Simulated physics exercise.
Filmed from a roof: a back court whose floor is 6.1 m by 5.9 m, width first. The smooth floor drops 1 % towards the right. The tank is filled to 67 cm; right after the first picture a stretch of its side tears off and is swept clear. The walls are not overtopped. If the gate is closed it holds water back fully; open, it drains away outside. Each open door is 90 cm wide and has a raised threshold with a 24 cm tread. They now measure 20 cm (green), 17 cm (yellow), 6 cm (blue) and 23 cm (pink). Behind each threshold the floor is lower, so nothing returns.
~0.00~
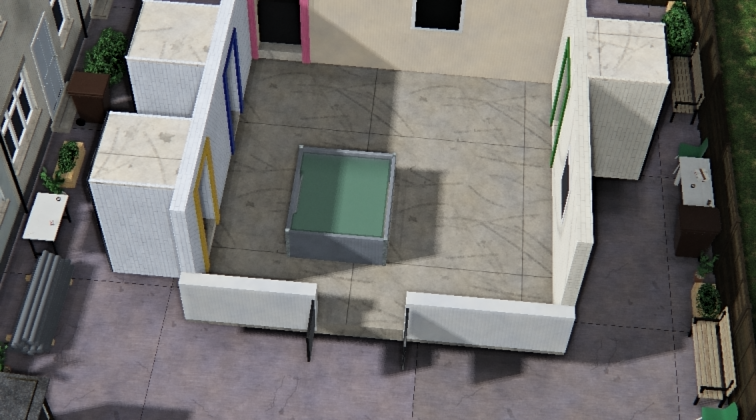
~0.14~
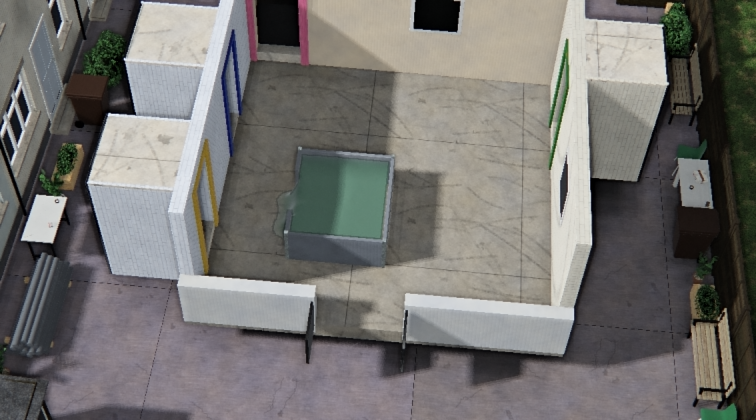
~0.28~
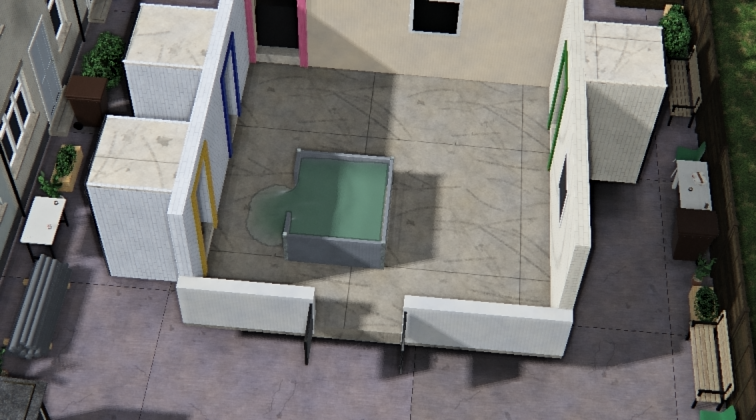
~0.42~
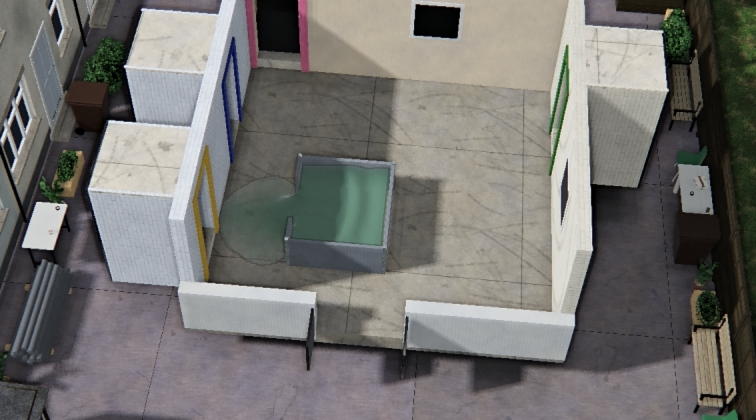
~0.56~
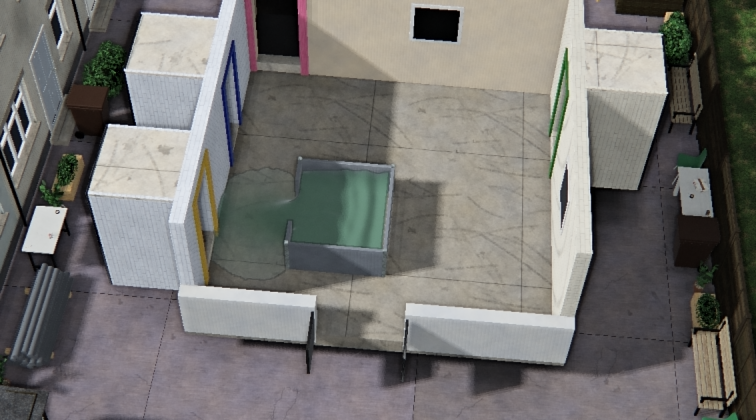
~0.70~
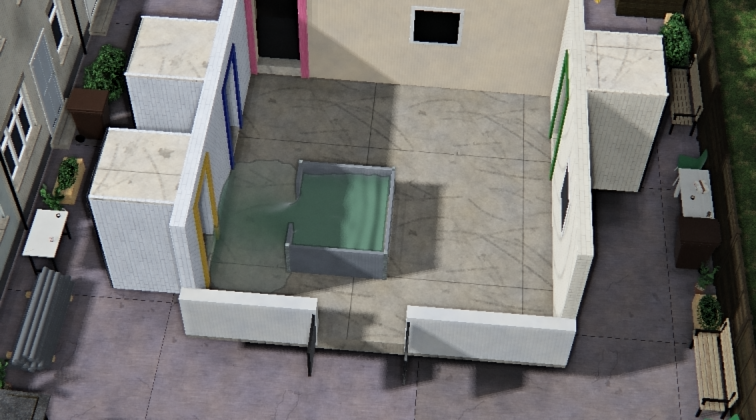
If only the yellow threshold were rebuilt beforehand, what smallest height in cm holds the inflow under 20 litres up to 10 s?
About 24 cm.
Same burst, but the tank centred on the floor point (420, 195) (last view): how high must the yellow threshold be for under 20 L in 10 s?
Some 10.0 cm.
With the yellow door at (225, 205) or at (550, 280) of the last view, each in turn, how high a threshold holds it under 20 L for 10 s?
Roughly 34 and 7.5 cm.
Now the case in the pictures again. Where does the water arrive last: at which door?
Last comes the green one.
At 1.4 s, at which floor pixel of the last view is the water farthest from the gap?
Near (246, 103).
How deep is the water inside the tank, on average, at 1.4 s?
Roughly 44 cm on average.
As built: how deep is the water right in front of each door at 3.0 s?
Depths in cm: Green 0, yellow 18, blue 8, pink 19.
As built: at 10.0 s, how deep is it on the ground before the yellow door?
Roughly 5.5 cm deep.
After 1.4 s water covers 15 % of the floor, deepest (40 cm) near (230, 225); 28 cm at the yellow door, 15 litres in over its 17 cm threshold.
After 3.0 s water covers 40 % of the floor, deepest (25 cm) near (203, 306); 18 cm at the yellow door, 53 litres in over its 17 cm threshold.
After 10.0 s water covers 90 % of the floor, deepest (12 cm) near (535, 100); 6 cm at the yellow door, 57 litres in over its 17 cm threshold.
At the yellow door as built, the water arrived by 0.6 s and peaked near 28 cm at 1.4 s.
Run again over the same 10 s with other heights there, 43 litres in over 19.5 cm, 11 litres over 26.5 cm. The limit of 20 litres is kept from about 24 cm up.
